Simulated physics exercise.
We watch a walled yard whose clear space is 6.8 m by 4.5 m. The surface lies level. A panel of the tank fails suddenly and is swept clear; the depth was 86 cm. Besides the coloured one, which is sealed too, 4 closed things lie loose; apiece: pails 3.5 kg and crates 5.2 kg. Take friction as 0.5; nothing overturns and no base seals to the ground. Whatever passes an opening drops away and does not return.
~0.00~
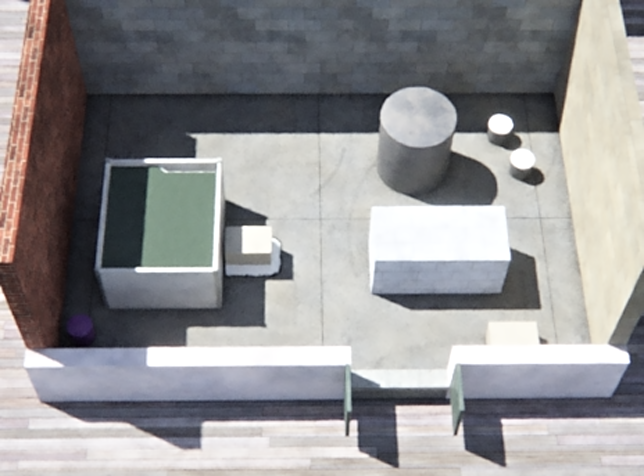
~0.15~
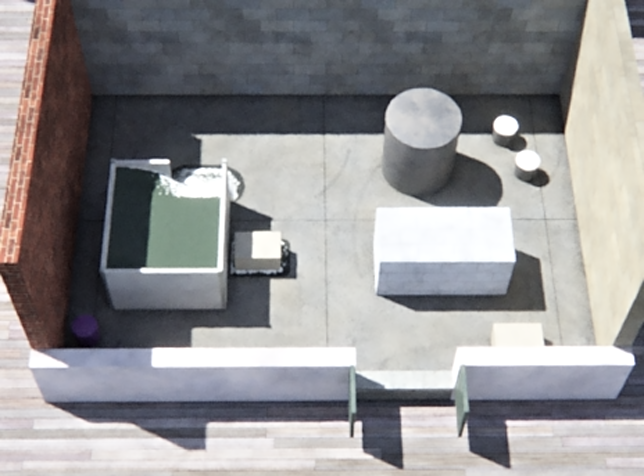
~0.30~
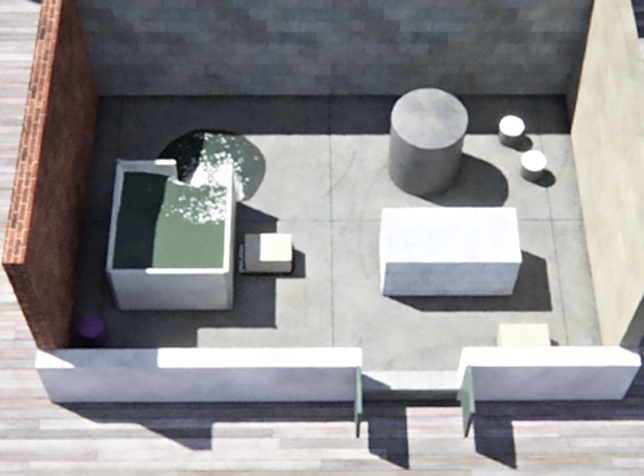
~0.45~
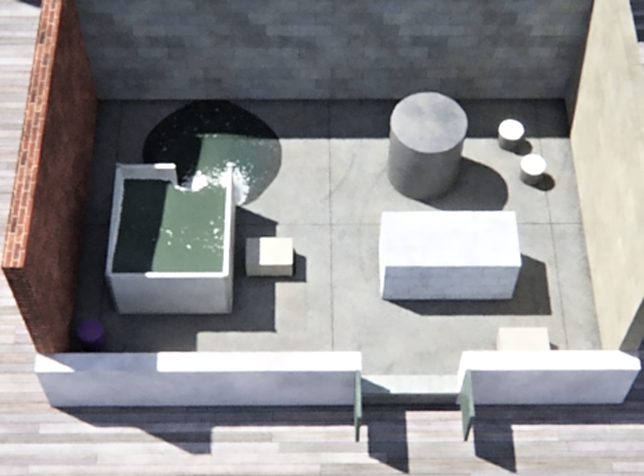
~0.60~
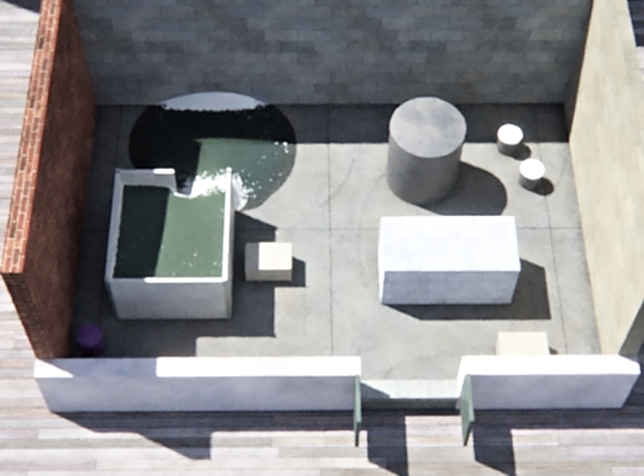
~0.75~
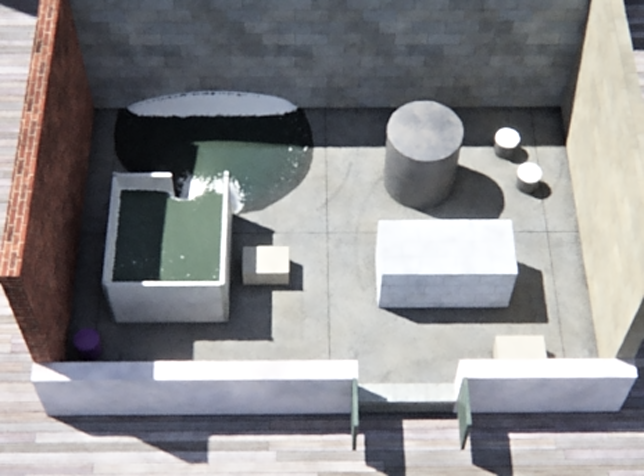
The clip opens on a walled yard with a green-filled tank at left, a pale crate beside it and a purple pail near the corner. Water bursts through the tank's back side, the crate shifts slightly, and a dark, rounded pool spreads to the back wall while the pail stays put.
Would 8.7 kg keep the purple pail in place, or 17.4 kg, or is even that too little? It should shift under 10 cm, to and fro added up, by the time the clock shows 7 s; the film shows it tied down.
I expect that neither weight holds it.
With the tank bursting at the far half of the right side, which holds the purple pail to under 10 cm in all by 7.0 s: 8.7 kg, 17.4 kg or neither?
In that case the lower weight is enough.
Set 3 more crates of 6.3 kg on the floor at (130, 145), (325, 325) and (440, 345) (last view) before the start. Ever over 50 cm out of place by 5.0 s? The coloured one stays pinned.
In that order: More, short of it, less.
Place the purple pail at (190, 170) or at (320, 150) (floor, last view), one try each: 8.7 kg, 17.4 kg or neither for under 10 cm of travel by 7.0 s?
In that order: Neither is enough; neither is enough.
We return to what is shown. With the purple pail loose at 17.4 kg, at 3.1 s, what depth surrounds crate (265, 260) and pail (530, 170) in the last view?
Roughly 0 and 3 cm.
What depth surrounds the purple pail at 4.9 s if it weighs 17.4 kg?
About 7 cm.
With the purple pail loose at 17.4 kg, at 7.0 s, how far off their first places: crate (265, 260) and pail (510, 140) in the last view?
In that order: 10 cm, 300 cm.
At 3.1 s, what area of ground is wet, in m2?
Roughly 16 m2.
After 1.4 s the purple pail would be 0 cm from its start with 8.7 kg and 0 cm from its start with 17.4 kg; 0 cm of water round it then.
After 3.1 s the purple pail would be 32 cm from its start with 8.7 kg and 13 cm from its start with 17.4 kg; 9 cm of water round it then.
After 4.9 s the purple pail would be 108 cm from its start with 8.7 kg and 89 cm from its start with 17.4 kg; 7 cm of water round it then.
After 7.0 s the purple pail would be 110 cm from its start with 8.7 kg and 90 cm from its start with 17.4 kg; 7 cm of water round it then.
